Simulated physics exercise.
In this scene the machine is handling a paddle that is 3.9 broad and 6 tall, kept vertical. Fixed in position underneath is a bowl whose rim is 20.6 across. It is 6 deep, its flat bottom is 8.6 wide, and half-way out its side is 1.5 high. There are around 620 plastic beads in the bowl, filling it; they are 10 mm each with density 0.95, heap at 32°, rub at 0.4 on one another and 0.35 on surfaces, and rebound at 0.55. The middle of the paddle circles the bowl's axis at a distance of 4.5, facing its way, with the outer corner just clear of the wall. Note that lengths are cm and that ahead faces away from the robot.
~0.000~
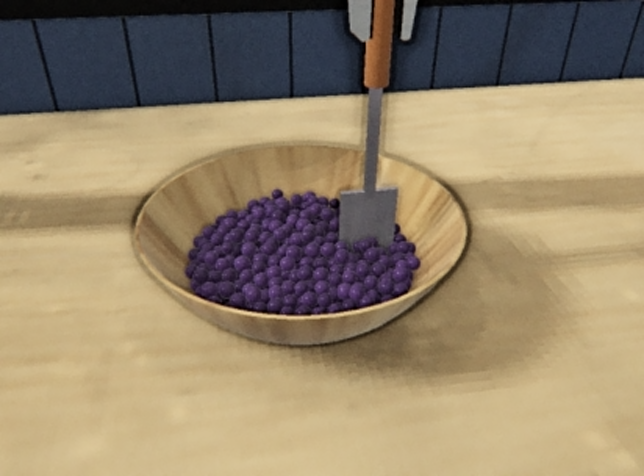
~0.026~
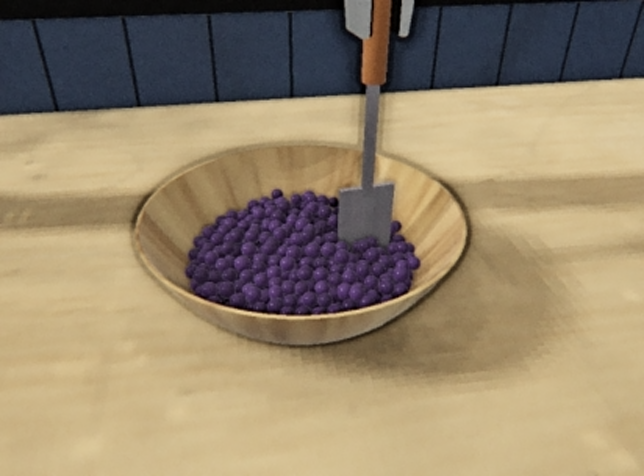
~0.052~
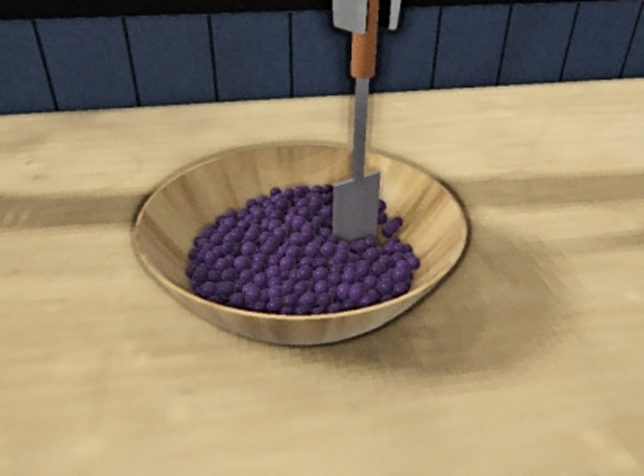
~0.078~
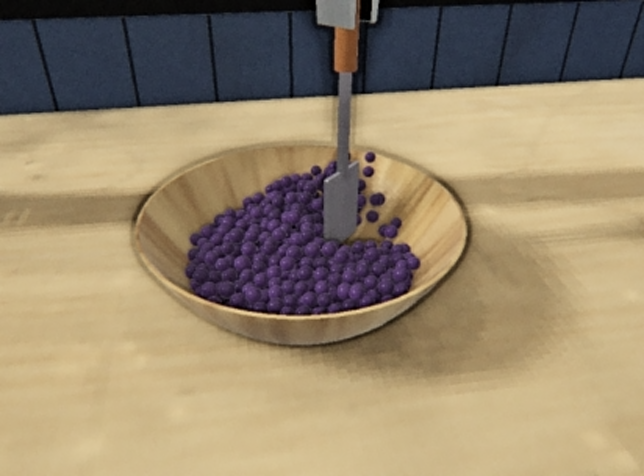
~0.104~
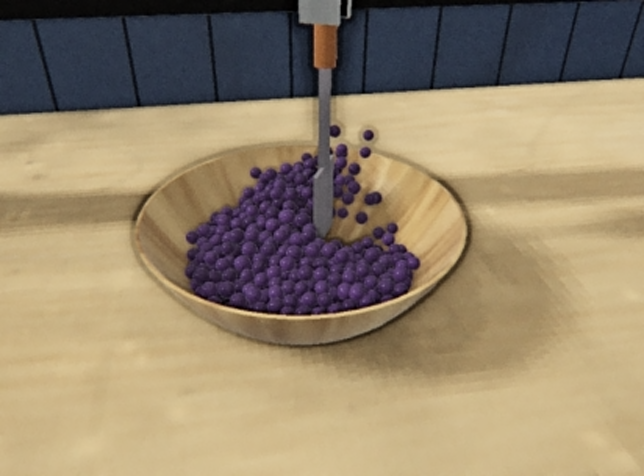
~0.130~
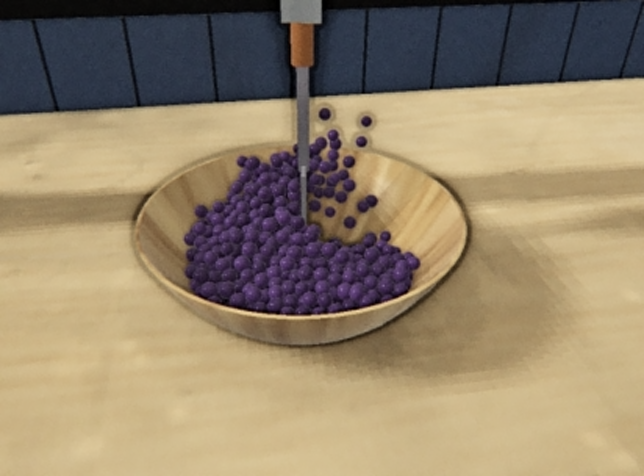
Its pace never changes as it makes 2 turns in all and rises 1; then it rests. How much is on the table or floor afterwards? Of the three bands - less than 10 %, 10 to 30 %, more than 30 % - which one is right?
The right band is 10 to 30 %.
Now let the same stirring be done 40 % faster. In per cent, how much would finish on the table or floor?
In that case it comes to around 35 percent.
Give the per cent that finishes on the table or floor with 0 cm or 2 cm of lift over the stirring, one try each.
20 % and 15 %.
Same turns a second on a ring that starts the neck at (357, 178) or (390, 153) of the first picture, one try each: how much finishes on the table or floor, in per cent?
I'd guess some 5 and 25 percent.
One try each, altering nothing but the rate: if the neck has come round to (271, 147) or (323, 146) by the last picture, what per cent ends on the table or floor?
Roughly 35 and 5 percent, in that order.
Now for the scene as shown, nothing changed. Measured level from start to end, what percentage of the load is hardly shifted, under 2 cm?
Roughly 5 percent.
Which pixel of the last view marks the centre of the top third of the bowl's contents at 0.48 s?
Centre of upper third: Approx. (398, 240) px.
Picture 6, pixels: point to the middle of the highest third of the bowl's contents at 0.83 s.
The centre is close to (240, 266).
By 0.48 s, 330° round, highest piece 7 above the table; 547 in the bowl, 53 on the table or floor, 17 in flight or on the tool.
By 0.83 s, 220° round, highest piece 9 above the table; 515 in the bowl, 101 on the table or floor, 1 in flight or on the tool.
By 1.20 s, 0° round, highest piece 5 above the table; 506 in the bowl, 110 on the table or floor, 1 in flight or on the tool.
By 1.90 s, 0° round, highest piece 5 above the table; 506 in the bowl, 111 on the table or floor.
Final count, 506 in the bowl, 111 on the table or floor. That is 18 % on the table or floor.
